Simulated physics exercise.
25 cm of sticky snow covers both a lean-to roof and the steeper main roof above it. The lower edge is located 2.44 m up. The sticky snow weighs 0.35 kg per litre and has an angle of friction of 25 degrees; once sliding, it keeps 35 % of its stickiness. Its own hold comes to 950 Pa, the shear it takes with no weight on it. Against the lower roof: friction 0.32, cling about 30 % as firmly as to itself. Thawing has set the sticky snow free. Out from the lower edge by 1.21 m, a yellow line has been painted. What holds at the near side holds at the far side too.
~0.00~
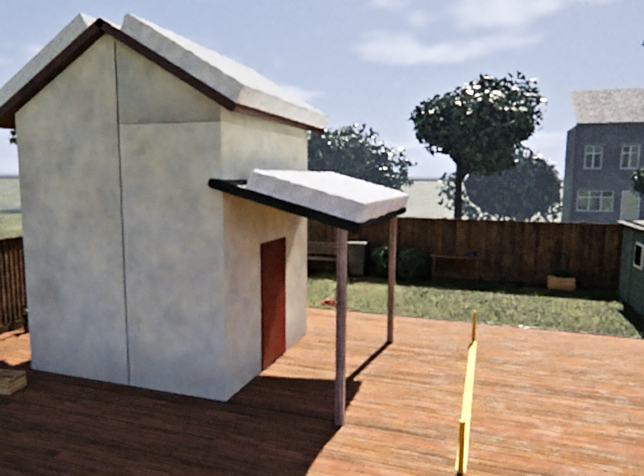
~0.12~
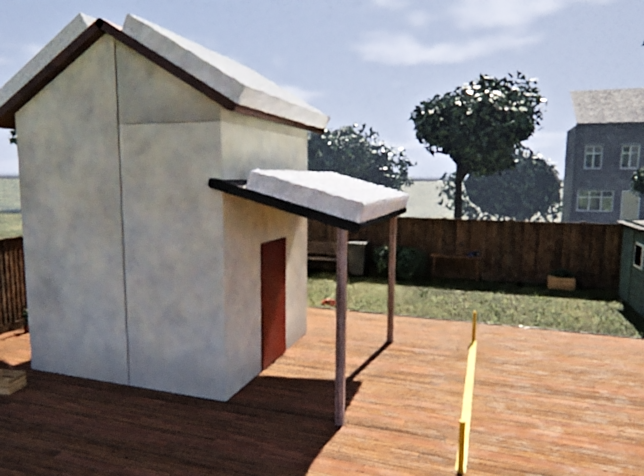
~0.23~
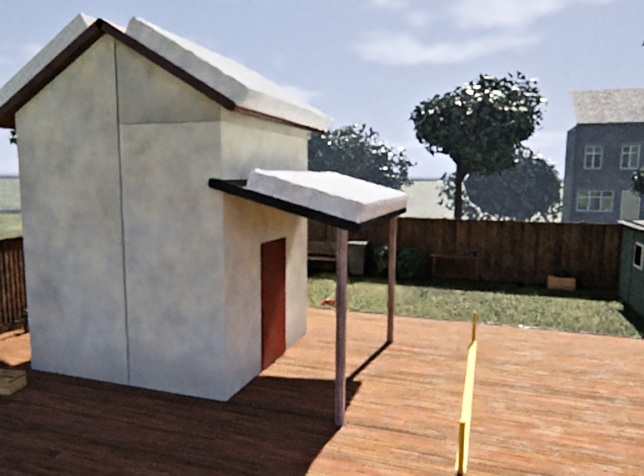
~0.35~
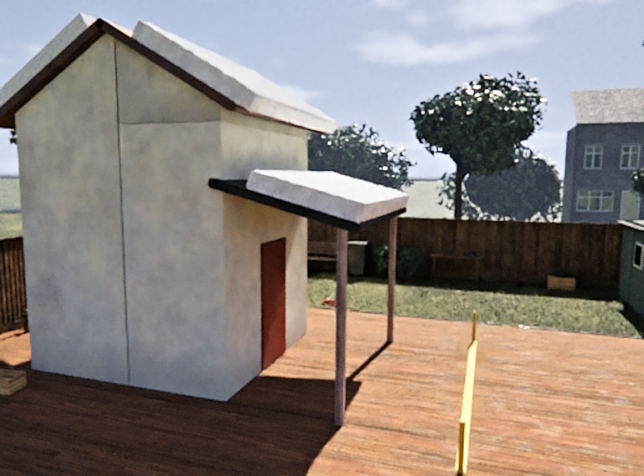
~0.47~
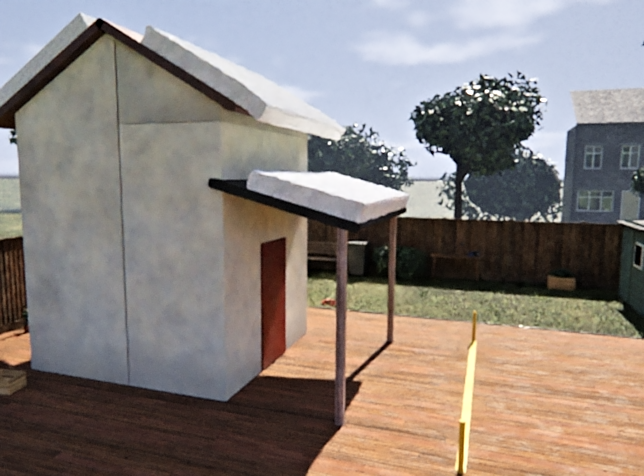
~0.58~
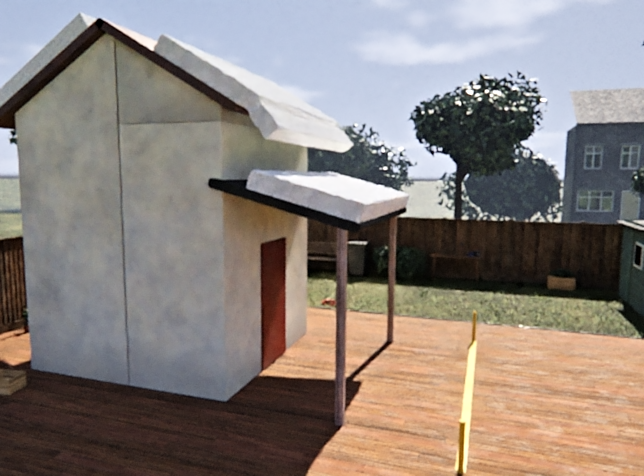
In a fenced yard with wooden decking, a thick white layer on the right side of a small pale building's roof slides slowly down the slope, then juts past the lower edge and bends downward above the lower porch roof.
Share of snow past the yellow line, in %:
31 %.
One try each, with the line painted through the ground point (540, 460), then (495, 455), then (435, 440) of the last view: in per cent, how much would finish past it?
In order, some 10, 20 and 40 percent would end past it.
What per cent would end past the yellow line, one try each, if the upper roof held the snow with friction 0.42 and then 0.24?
0 %, then 14 %.
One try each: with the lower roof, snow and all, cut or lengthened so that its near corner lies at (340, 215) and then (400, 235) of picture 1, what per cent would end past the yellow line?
Try 1: 35 %; try 2: 25 %.
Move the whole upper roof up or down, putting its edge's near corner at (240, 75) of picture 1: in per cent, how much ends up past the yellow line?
Result: Near 40 %.
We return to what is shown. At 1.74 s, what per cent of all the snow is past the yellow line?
About 2 %.
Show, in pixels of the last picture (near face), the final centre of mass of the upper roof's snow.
The spot is somewhere around (440, 352).
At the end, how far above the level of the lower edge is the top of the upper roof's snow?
The snow's top stands about 0.6 m above the lower edge.
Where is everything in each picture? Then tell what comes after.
Leading edge of the sticky snow at (238, 86), in the first frame.
Leading edge of the sticky snow at (239, 87), its middle shifted 2.1 cm, 1 % of it past the upper edge, in one piece, in the second frame.
Leading edge of the sticky snow at (243, 90), its middle shifted 8.5 cm, 5 % of it past the upper edge, in one piece, in the third frame.
Leading edge of the sticky snow at (250, 89), its middle shifted 20 cm, 10 % of it past the upper edge, in one piece, in the fourth frame.
Leading edge of the sticky snow at (261, 102), its middle shifted 36 cm, 19 % of it past the upper edge, in one piece, in the fifth frame.
Leading edge of the sticky snow at (273, 121), its middle shifted 58 cm, 31 % of it past the upper edge, cracking, in the sixth frame.
After 1.12 s, none is below the lower edge and 0 % is past the line.
After 1.74 s, 31 % is below the lower edge and 2 % is past the line.
After 2.37 s, 56 % is below the lower edge and 31 % is past the line.
After 3.00 s, 56 % is below the lower edge and 31 % is past the line.
After 3.10 s, at the end, 56 % is below the lower edge and 31 % is past the line.
